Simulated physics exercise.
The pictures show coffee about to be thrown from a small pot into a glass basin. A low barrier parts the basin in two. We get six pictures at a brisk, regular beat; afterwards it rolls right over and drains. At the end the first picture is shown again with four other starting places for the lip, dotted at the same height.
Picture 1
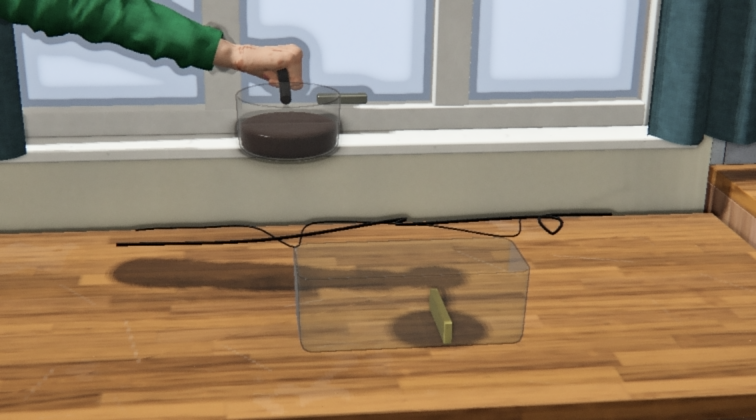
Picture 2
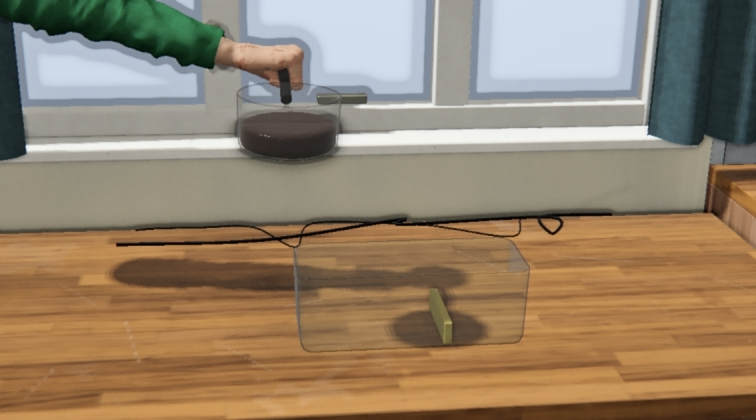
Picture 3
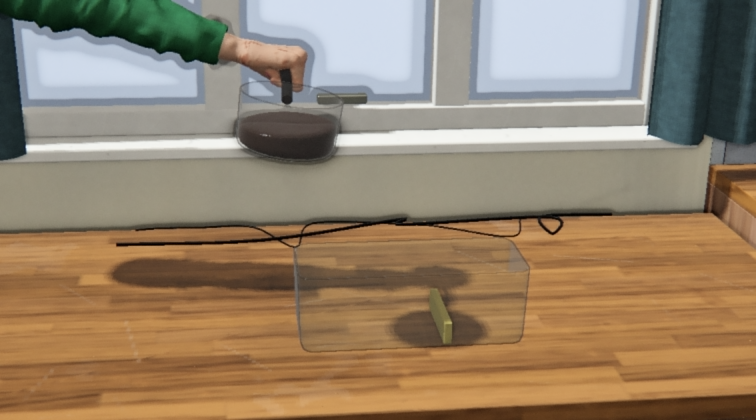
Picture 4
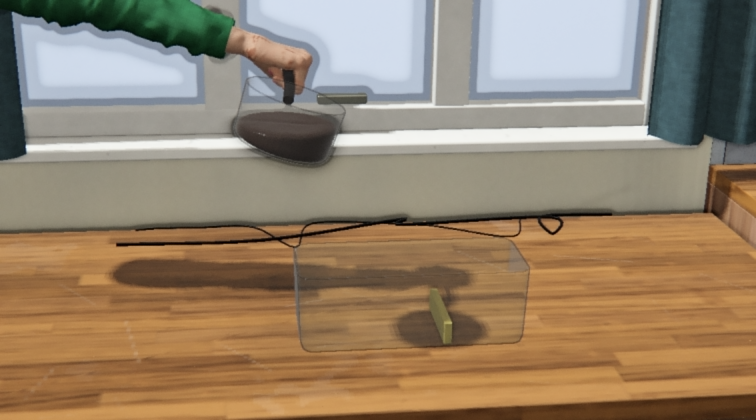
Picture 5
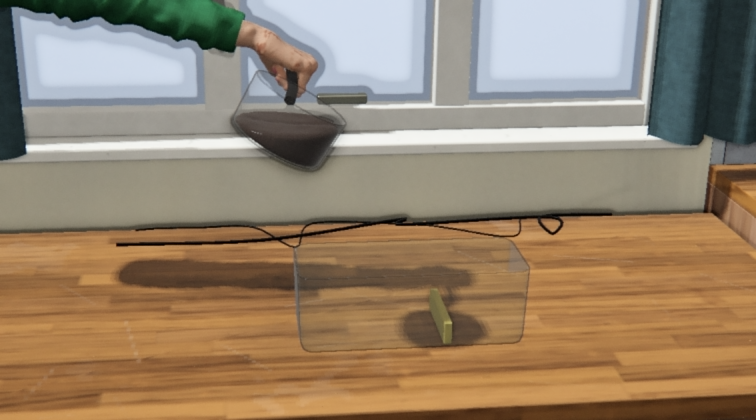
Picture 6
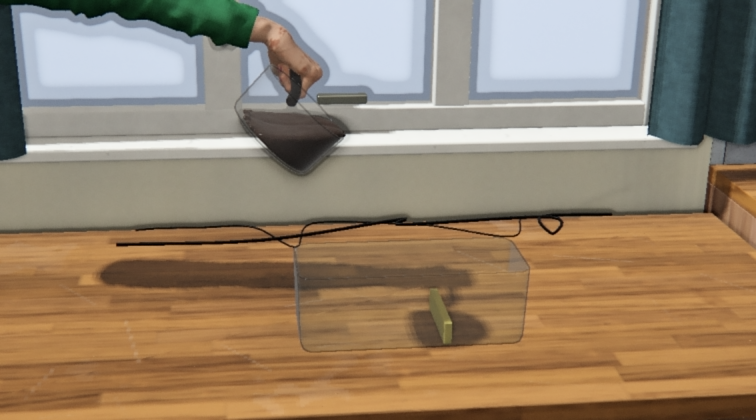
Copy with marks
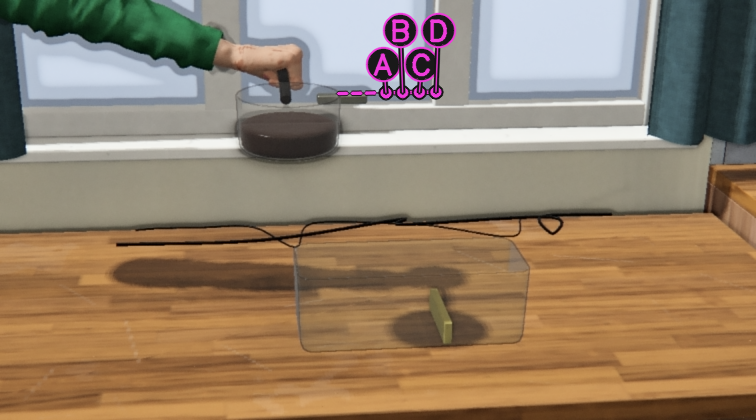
A small clear pot of dark coffee, held by a hand in a green sleeve, starts upright above a wooden counter and tilts steadily down to the right, the liquid shifting inside, while a glass basin with a low barrier stays still below.
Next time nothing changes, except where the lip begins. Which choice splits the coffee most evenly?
The best spot is C.
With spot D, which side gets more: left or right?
More ends on the right.
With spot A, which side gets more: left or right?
The left side.
On the marked copy, A at (385, 92); B at (402, 92); C at (419, 92); D at (435, 92).
With A, about 89 % ends left of the wall and 6 % right of it; 5 % is lost outside.
With B, about 71 % ends left of the wall and 27 % right of it.
With C, about 50 % ends left of the wall and 48 % right of it.
With D, about 29 % ends left of the wall and 67 % right of it; 4 % is lost outside.
